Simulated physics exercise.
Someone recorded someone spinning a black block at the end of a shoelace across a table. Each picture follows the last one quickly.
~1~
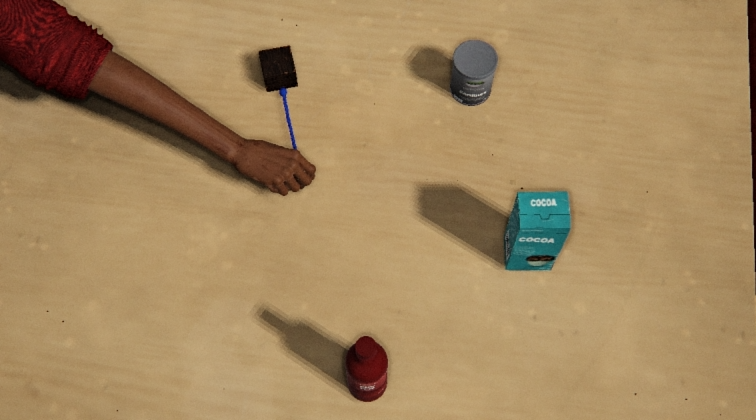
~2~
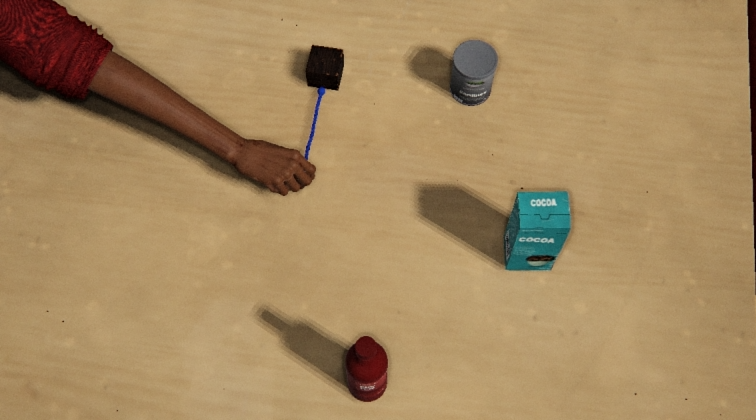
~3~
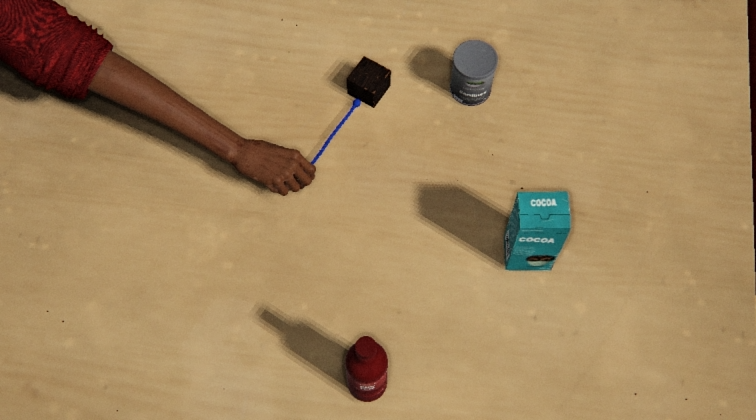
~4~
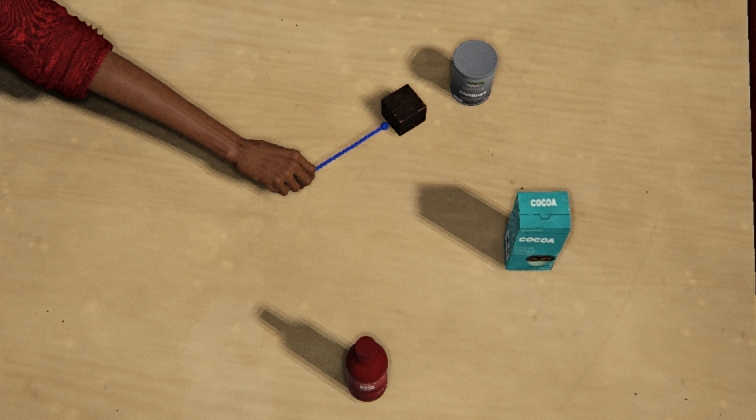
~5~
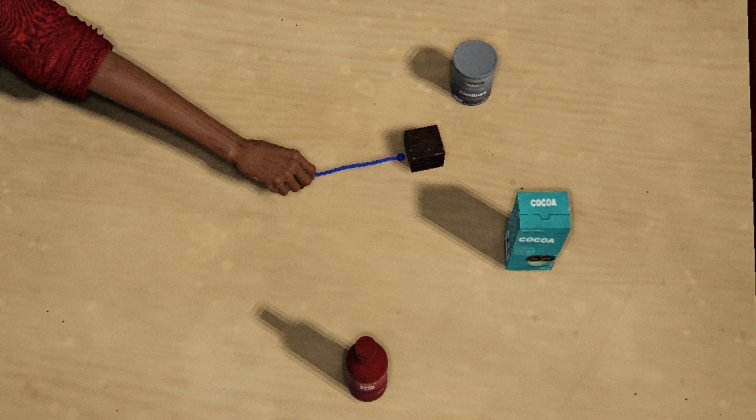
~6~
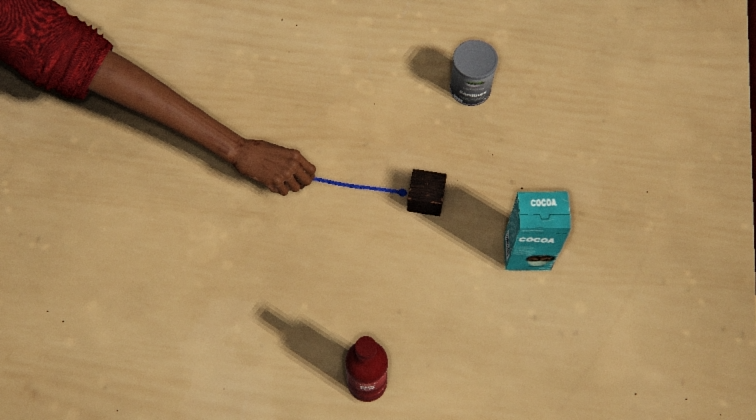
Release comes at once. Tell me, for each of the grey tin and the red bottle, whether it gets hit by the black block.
Grey tin: Not hit; red bottle: Hit.
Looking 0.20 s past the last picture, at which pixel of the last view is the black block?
It is near (362, 390) at that moment.
Then, 0.08 s after the last picture, block near (398, 281).
Then, 0.20 s after the last picture, block near (362, 390); red bottle pushed aside.
At rest, block off the table; red bottle knocked off. The grey tin stays untouched and the red bottle gets hit.
